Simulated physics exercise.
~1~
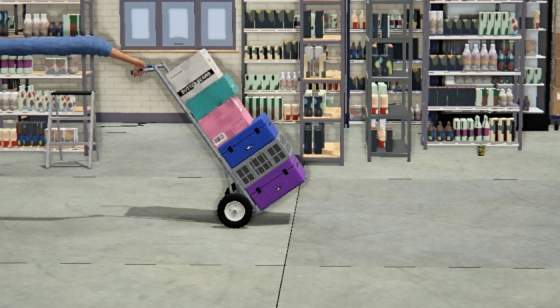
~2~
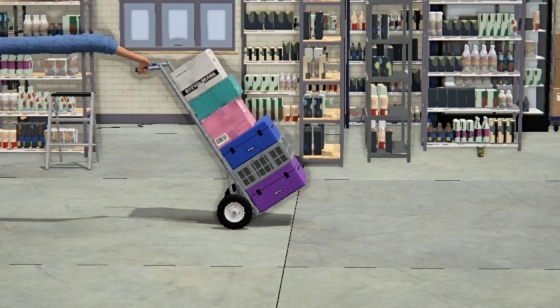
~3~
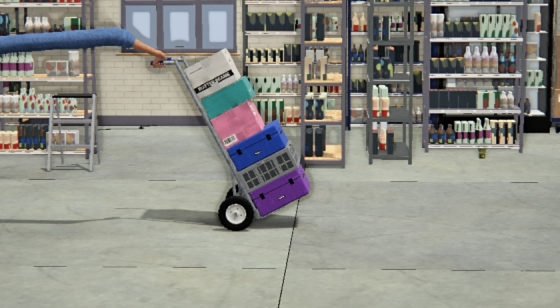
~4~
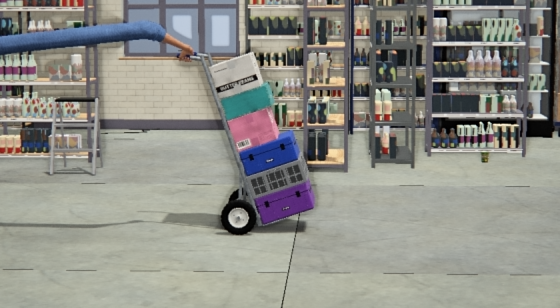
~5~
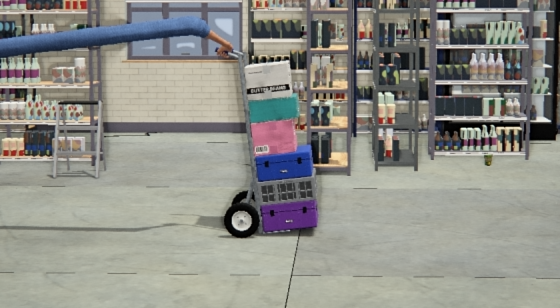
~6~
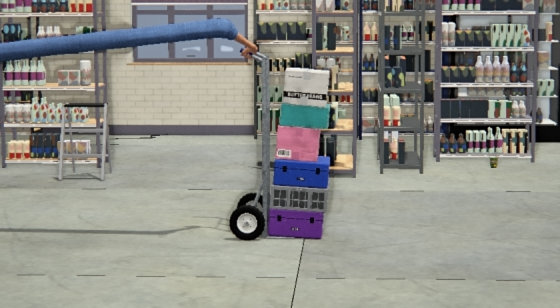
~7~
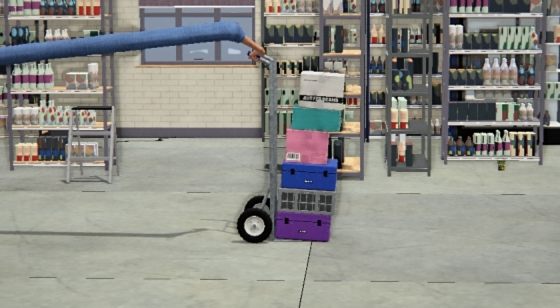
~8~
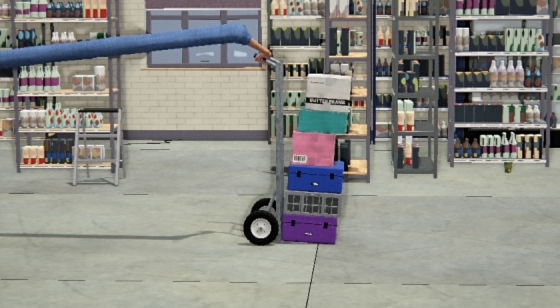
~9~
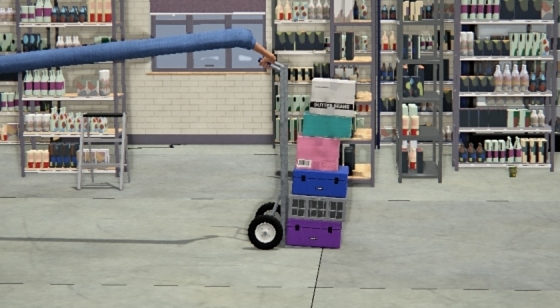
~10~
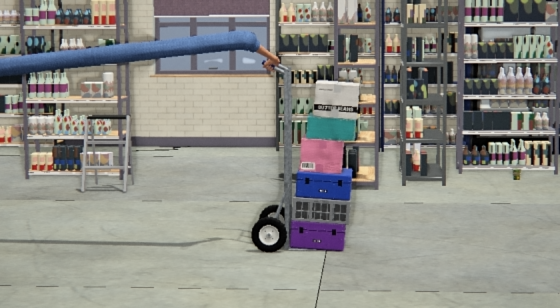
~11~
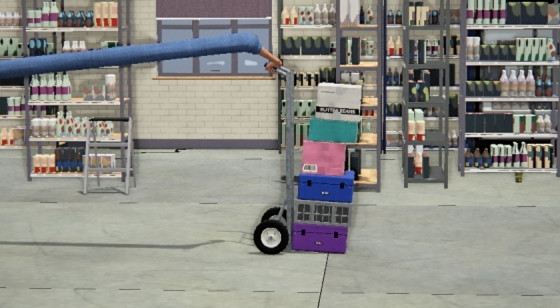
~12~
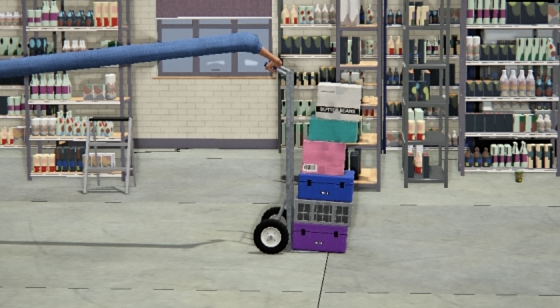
A blue-sleeved arm tips a loaded sack truck upright, and its stack stays standing.
